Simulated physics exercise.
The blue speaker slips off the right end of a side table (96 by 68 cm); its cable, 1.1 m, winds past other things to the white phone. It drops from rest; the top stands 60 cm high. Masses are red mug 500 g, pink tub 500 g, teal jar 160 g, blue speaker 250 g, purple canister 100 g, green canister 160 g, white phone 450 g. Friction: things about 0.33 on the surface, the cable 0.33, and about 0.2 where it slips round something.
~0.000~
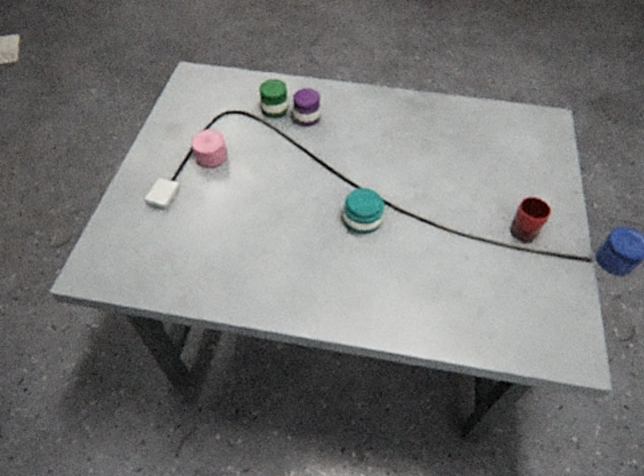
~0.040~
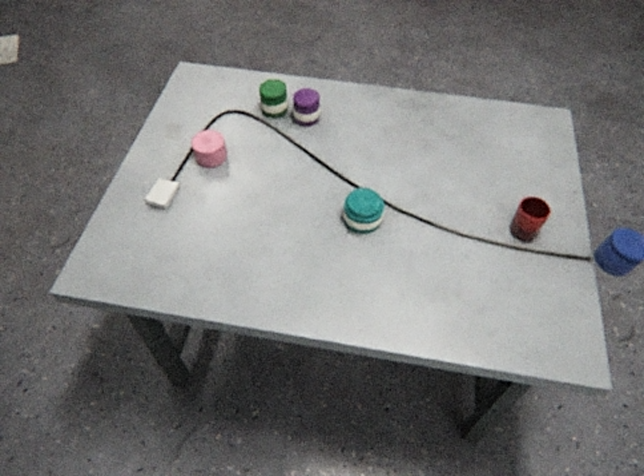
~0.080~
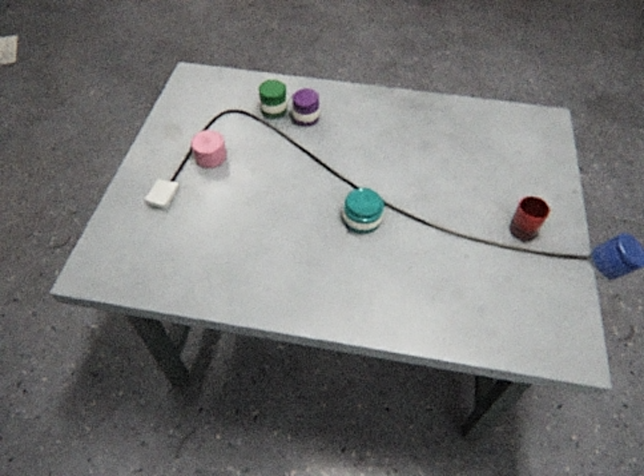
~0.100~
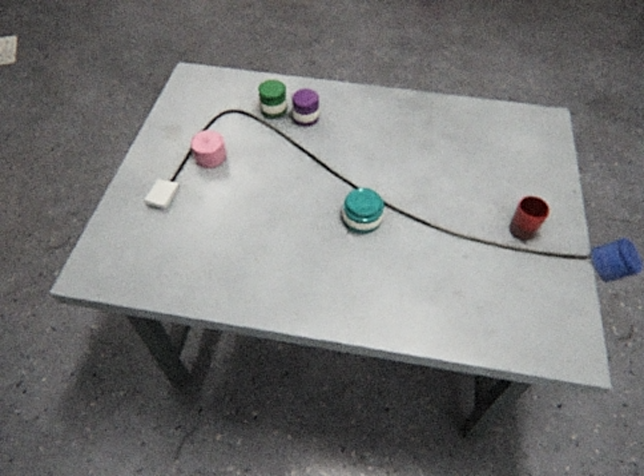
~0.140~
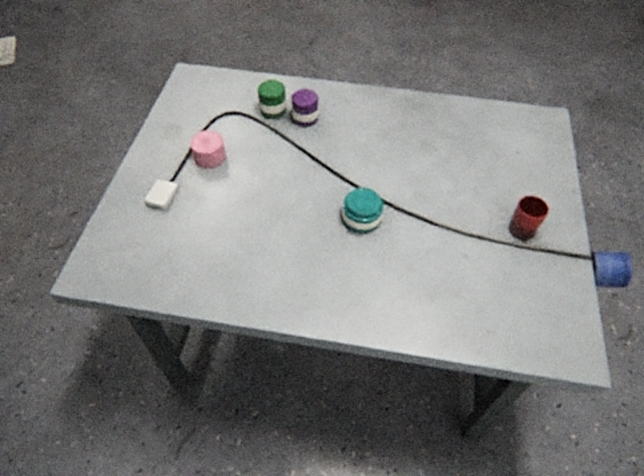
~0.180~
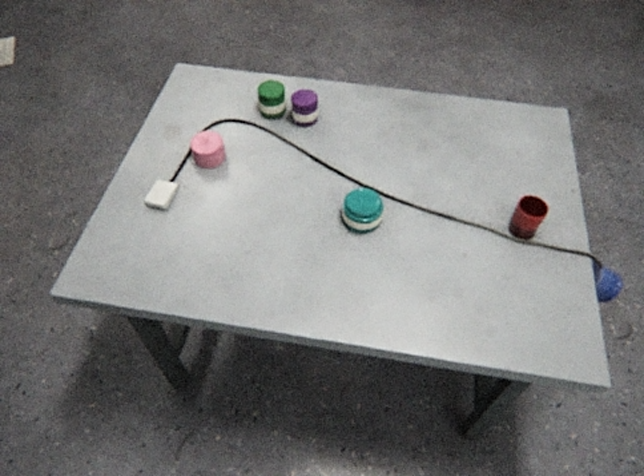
On a pale grey table, a blue cylinder tipping and sinking past the right edge, the dark cable shifting slightly behind it.
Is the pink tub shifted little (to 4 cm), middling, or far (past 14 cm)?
Verdict: The pink tub shifts a middling way.
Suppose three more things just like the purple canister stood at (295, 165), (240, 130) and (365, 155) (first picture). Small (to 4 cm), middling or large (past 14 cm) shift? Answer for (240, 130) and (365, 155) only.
In turn: Large, small.
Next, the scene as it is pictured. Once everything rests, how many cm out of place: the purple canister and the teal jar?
About: Purple canister 0 cm, teal jar 0 cm.
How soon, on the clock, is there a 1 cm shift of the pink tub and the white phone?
Pink tub 0.30 s, white phone 0.32 s.
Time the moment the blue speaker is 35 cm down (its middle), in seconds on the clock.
About: Not at all.
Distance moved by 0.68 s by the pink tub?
About: Pink tub 8 cm.
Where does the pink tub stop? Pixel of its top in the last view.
Near (220, 166).
By 0.4 s, the cable's tail end at (179, 176); pink tub 7 cm off its start, blue speaker over the edge, white phone 3 cm off its start.
By 0.7 s, the cable's tail end at (195, 179); pink tub 8 cm off its start, blue speaker over the edge, white phone 4 cm off its start.
By 0.9 s, the cable's tail end at (197, 178); pink tub 8 cm off its start at (220, 166), white phone 5 cm off its start at (181, 181), blue speaker over the edge.
By 1.2 s, the cable's tail end at (197, 178); pink tub 8 cm off its start, blue speaker over the edge, white phone 5 cm off its start.
By 2.4 s, the cable's tail end at (197, 178); pink tub 8 cm off its start at (220, 166), white phone 5 cm off its start at (181, 181), blue speaker over the edge.
